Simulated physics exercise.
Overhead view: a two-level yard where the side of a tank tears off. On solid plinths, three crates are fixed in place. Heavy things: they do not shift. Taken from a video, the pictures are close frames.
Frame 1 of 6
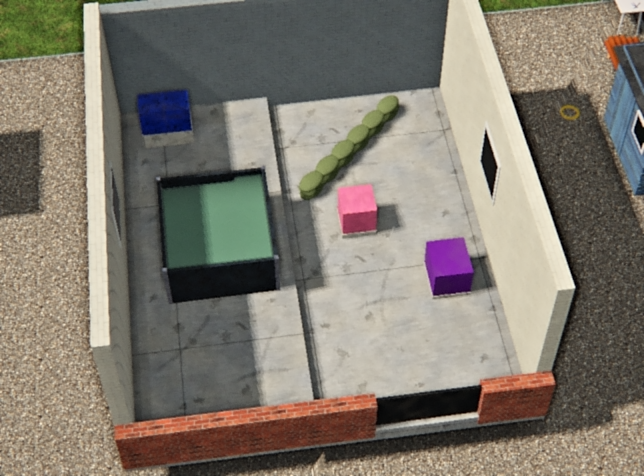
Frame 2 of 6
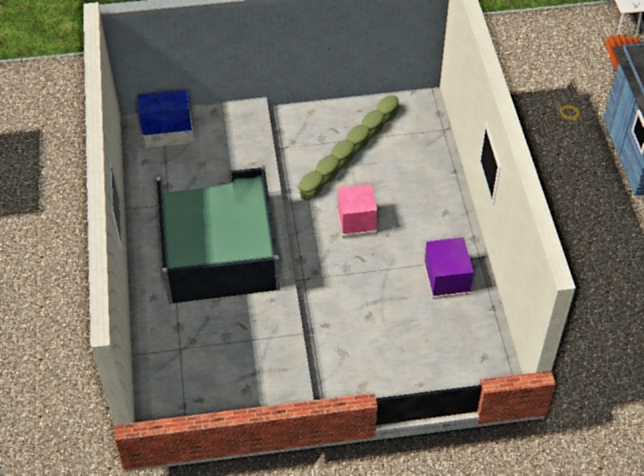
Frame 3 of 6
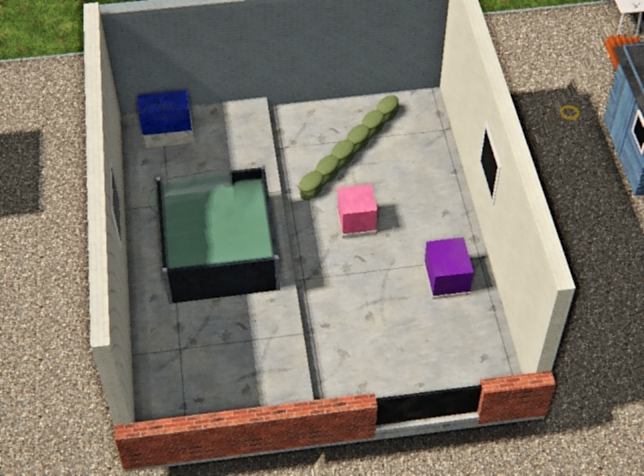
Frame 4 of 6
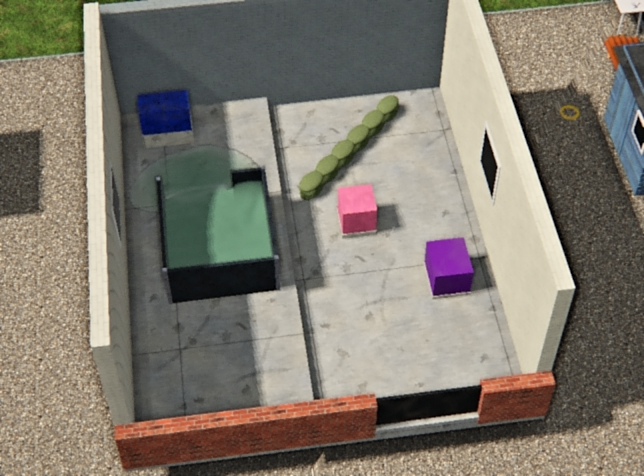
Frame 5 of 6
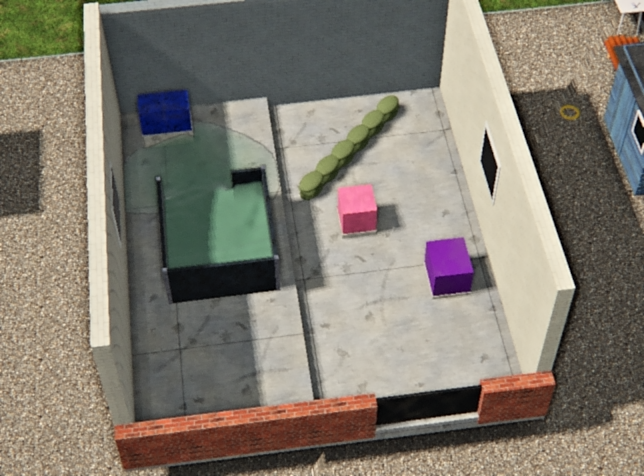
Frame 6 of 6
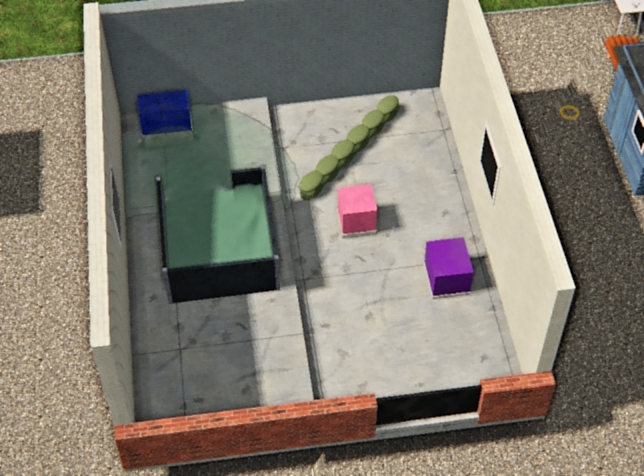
Dark-walled tank of green water losing part of its far side, water pouring out and spreading across the grey floor around a blue block.
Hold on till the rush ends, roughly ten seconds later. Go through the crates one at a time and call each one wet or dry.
The purple crate is wet. The pink crate is dry. The blue crate is wet.
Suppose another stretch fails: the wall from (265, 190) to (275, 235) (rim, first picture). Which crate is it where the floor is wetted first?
The one in pink, by my reading.
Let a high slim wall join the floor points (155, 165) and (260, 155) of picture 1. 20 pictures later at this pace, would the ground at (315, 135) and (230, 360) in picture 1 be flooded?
In order, I'd call them inundated and bare.
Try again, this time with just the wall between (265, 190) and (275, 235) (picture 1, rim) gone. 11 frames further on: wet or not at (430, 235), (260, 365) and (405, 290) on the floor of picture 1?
Okay, the first is waterlogged, the next is left untouched, and the last is waterlogged.
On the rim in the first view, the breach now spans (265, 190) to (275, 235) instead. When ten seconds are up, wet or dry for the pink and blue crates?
As I see it, pink is doused and blue stays clear.
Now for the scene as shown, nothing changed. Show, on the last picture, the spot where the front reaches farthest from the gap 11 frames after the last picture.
I'd say around (418, 96).
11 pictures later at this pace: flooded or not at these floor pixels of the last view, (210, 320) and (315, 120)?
Going in order, I'd say clear for the first and drenched for the second.
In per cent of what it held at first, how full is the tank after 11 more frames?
About 40 per cent.
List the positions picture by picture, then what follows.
The tank at (216, 221) is whole and still, in the first frame.
The front is at a hidden place, out from the gap on the tank's far side, in the second frame.
Water pours out on the tank's far side and has run to a hidden place, in the third frame.
The front is at (213, 148), out from the gap on the tank's far side, in the fourth frame.
Water pours out on the tank's far side and has run to (204, 125), in the fifth frame.
Water pours out on the tank's far side and has run to (212, 105), in the sixth frame.
A moment on, water covers 20 % of the floor; the purple crate not reached, the pink crate not reached, the blue crate water round its plinth.
Next, water covers 25 % of the floor; the purple crate not reached, the pink crate not reached, the blue crate water round its plinth.
Then, water covers 35 % of the floor; the purple crate not reached, the pink crate not reached, the blue crate water round its plinth.
Later, water covers 70 % of the floor; the purple crate water round its plinth, the pink crate water round its plinth, the blue crate water round its plinth.
In the end, water covers 95 % of the floor; the purple crate was topped, the pink crate stayed above the water, the blue crate was topped.
